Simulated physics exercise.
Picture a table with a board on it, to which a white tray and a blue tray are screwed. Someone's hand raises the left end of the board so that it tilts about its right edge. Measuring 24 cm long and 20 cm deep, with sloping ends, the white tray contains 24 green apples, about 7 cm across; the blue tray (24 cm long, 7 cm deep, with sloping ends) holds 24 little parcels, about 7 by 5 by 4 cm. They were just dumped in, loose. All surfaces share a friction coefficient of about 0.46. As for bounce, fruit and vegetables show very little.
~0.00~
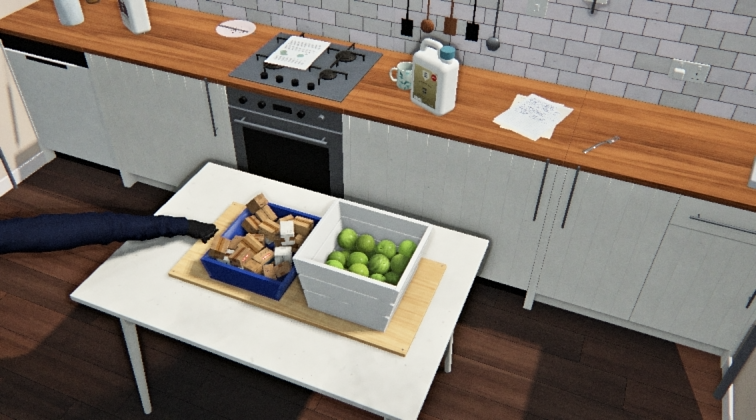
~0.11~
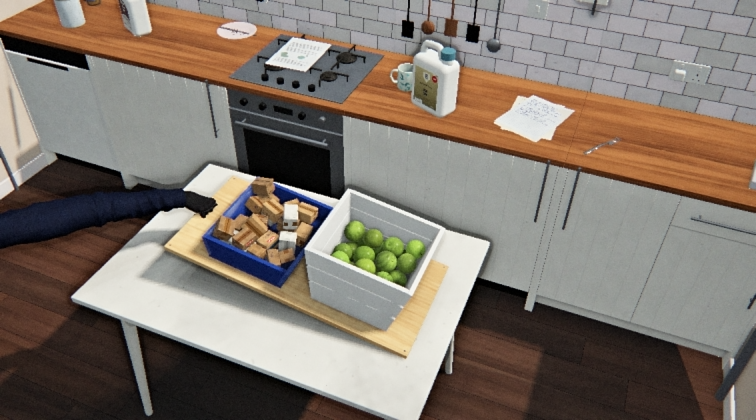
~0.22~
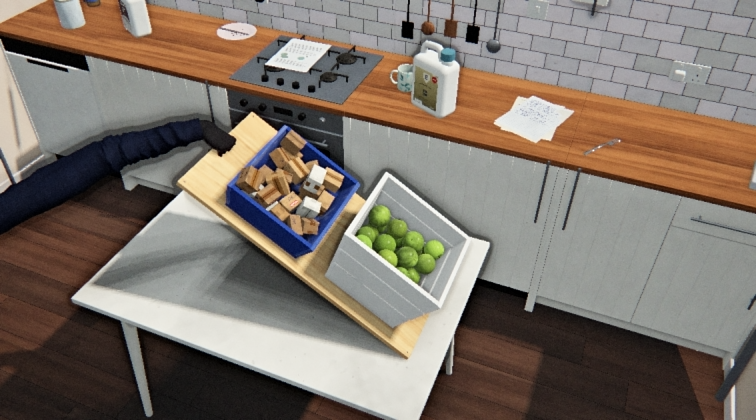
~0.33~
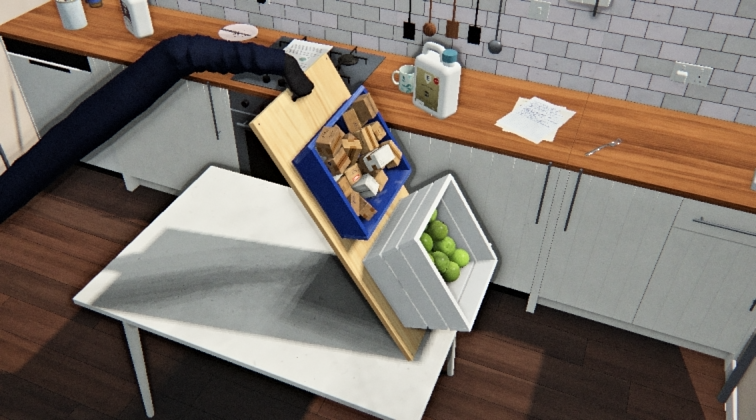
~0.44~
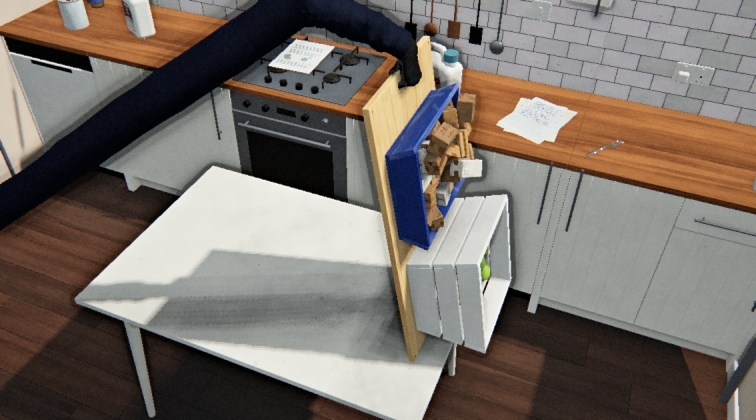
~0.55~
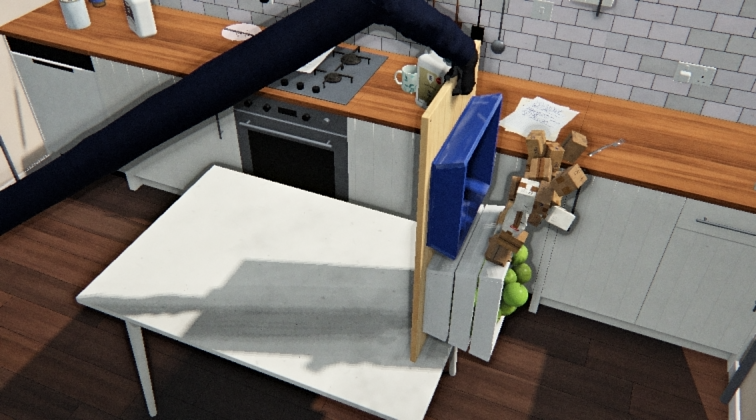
The video shows a dark-sleeved arm lifting the left end of a wooden board on a white kitchen table until it stands upright, with small brown parcels tumbling out of its blue tray and then green apples leaving its white tray.
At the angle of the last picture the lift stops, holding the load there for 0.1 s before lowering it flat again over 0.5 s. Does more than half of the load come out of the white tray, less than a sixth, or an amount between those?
Bet it keeps below half of them inside.
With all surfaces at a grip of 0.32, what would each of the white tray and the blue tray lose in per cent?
Then the white tray sheds 100 per cent, while the blue tray sheds 100 per cent.
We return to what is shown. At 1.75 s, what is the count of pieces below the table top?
At that time, the count is near 50.
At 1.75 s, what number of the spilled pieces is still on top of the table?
Count of pieces: About 0.
After 0.74 s, tilt 81°; 18 of 24 out of the white tray and 24 of 24 out of the blue tray.
After 0.98 s, tilt 24°; 24 of 24 out of the white tray and 24 of 24 out of the blue tray.
After 1.32 s, tilt 0°; 24 of 24 out of the white tray and 24 of 24 out of the blue tray.
When it is over (at 1.75 s), 24 of 24 out of the white tray and 24 of 24 out of the blue tray. Asked share, 24 of 24, 100 per cent.
